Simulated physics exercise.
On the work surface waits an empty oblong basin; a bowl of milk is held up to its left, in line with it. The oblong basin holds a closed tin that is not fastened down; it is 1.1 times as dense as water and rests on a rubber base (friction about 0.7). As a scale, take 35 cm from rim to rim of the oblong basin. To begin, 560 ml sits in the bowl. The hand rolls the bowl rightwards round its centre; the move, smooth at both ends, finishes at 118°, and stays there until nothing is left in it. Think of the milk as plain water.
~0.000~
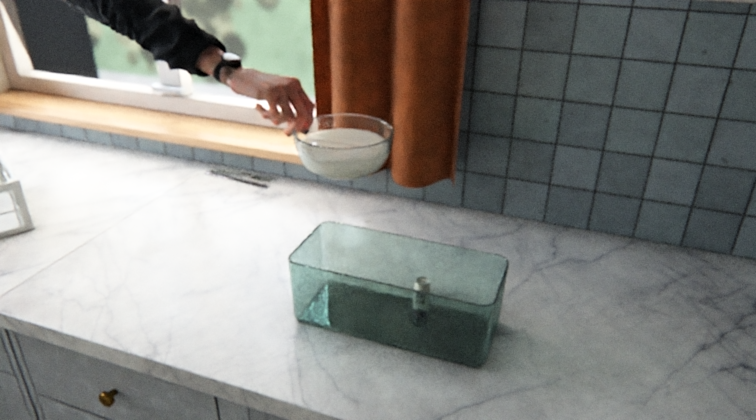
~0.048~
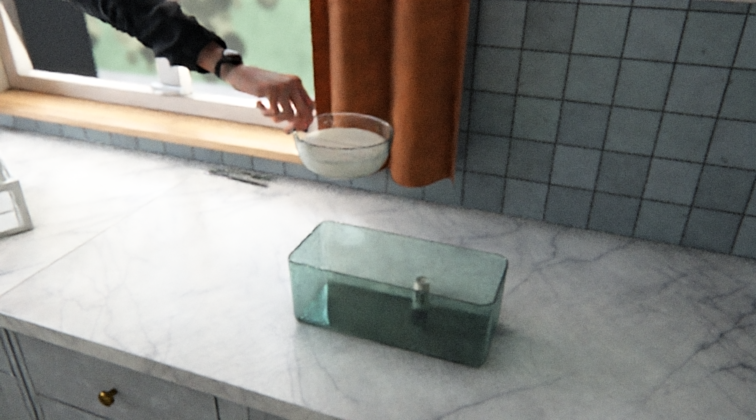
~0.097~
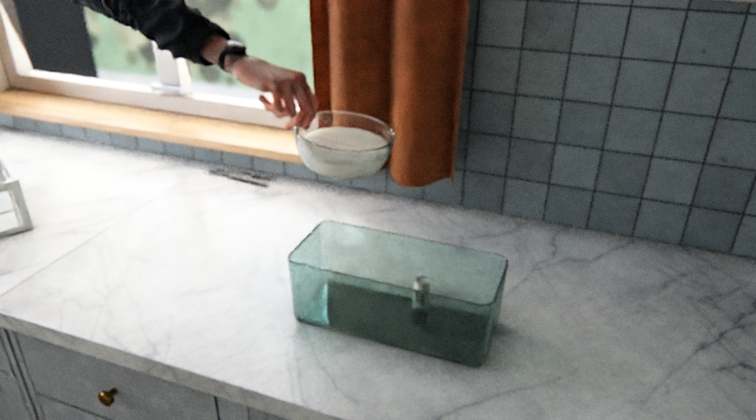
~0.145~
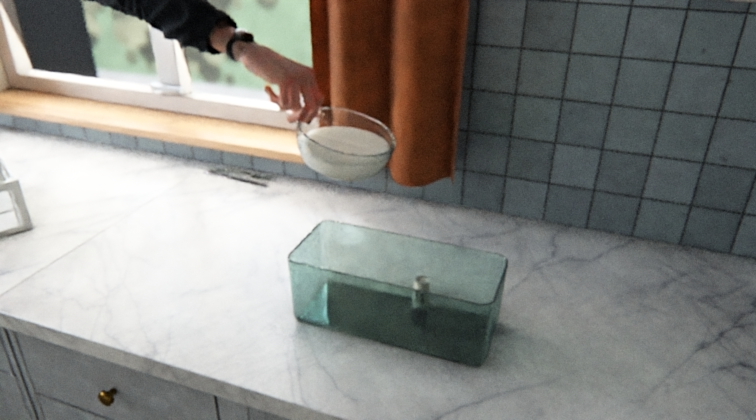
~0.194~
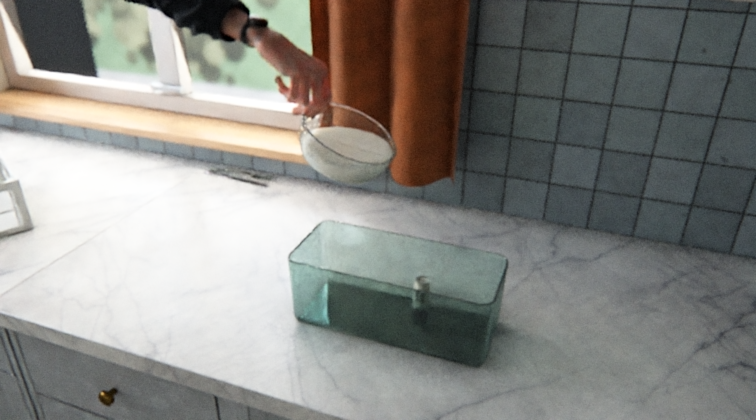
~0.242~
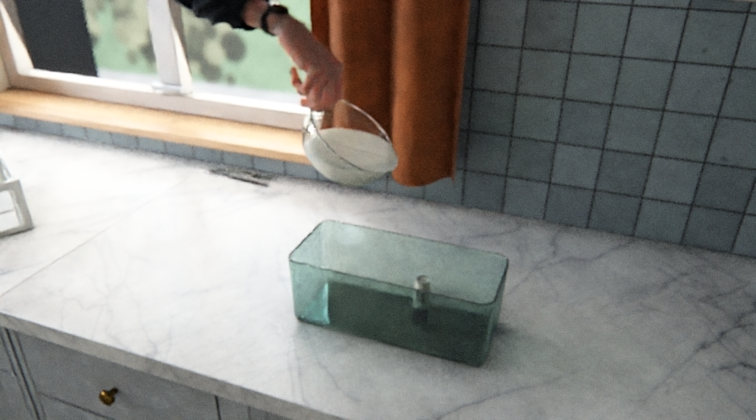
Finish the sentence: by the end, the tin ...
By the end, the tin has toppled.
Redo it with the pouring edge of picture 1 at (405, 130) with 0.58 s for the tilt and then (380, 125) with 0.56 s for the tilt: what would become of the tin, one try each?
In the first try it remains standing; in the second it comes down.
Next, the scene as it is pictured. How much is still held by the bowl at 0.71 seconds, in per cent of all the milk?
0 %.
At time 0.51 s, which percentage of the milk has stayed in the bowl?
Around 5 percent.
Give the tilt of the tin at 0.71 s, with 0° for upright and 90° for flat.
I'd put it at close to 10 degrees off upright.
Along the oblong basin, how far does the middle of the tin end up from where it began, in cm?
The tin's middle ends up about 7.0 cm along the basin.
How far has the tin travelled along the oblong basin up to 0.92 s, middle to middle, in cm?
About 5 cm.
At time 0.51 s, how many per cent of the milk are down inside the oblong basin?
Around 44%.
After 0.51 s the tilt is 107° and 5 per cent is still to pour; the tin stands where it began.
After 0.71 s the tilt is 118° and 0 per cent is still to pour; the tin leans 11°.
After 0.92 s the tilt is 118° and 0 per cent is still to pour; the tin leans 43°.
After 1.14 s the tilt is 118° and 0 per cent is still to pour; the tin lies on its side.
In the end the tin lies on its side.
